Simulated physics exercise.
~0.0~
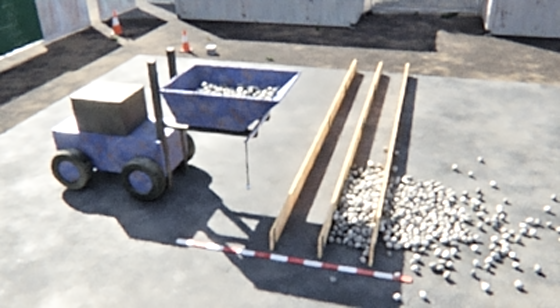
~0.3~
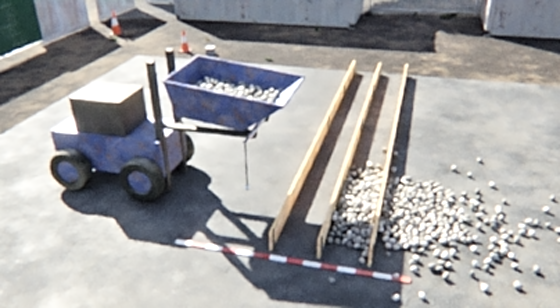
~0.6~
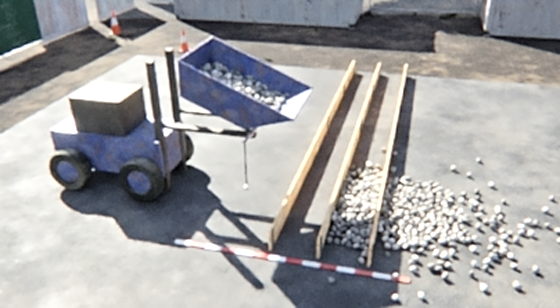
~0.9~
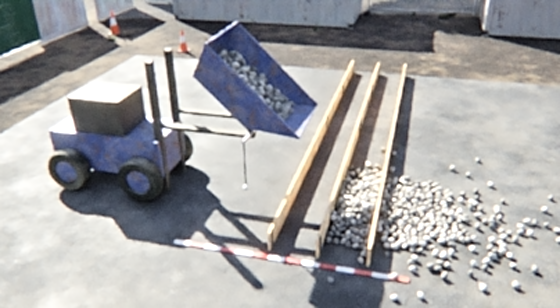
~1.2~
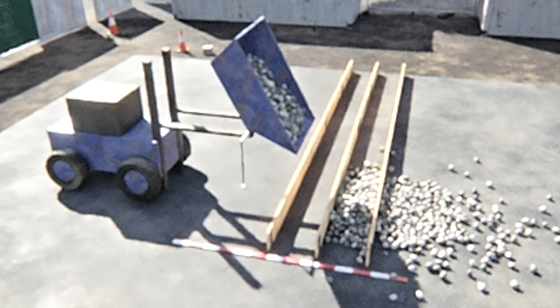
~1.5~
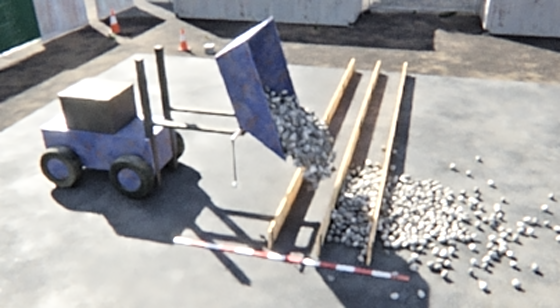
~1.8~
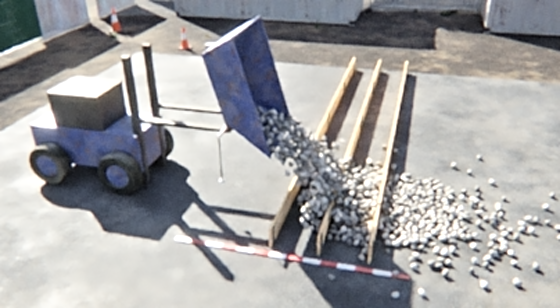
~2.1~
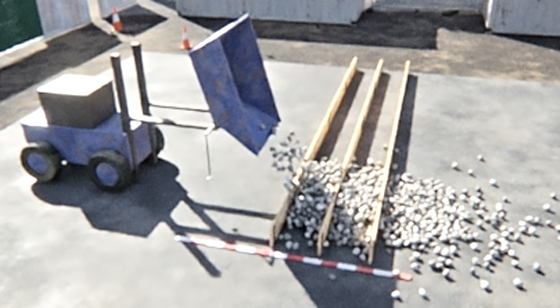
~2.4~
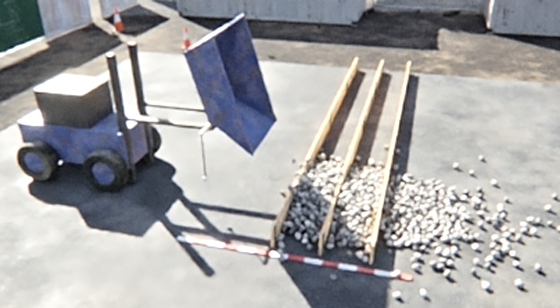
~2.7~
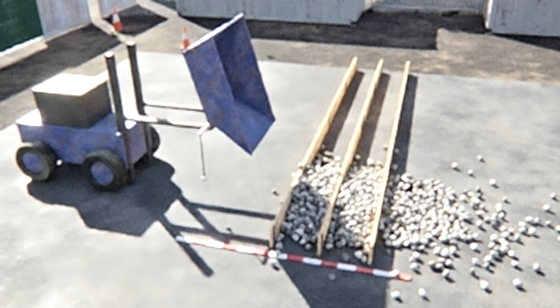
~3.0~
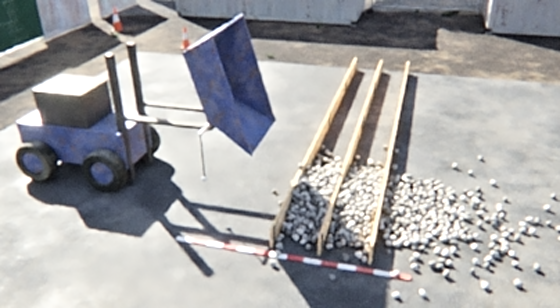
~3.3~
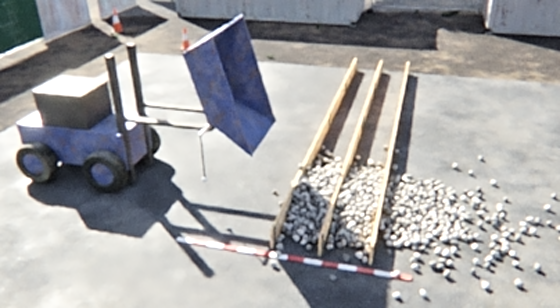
On a sunlit paved yard beside wooden planks and scattered pale stones, a small blue vehicle tips its raised skip to the right, then backs left as the stones pour out, filling the nearer bay and adding to the next while the emptied skip stays tilted.
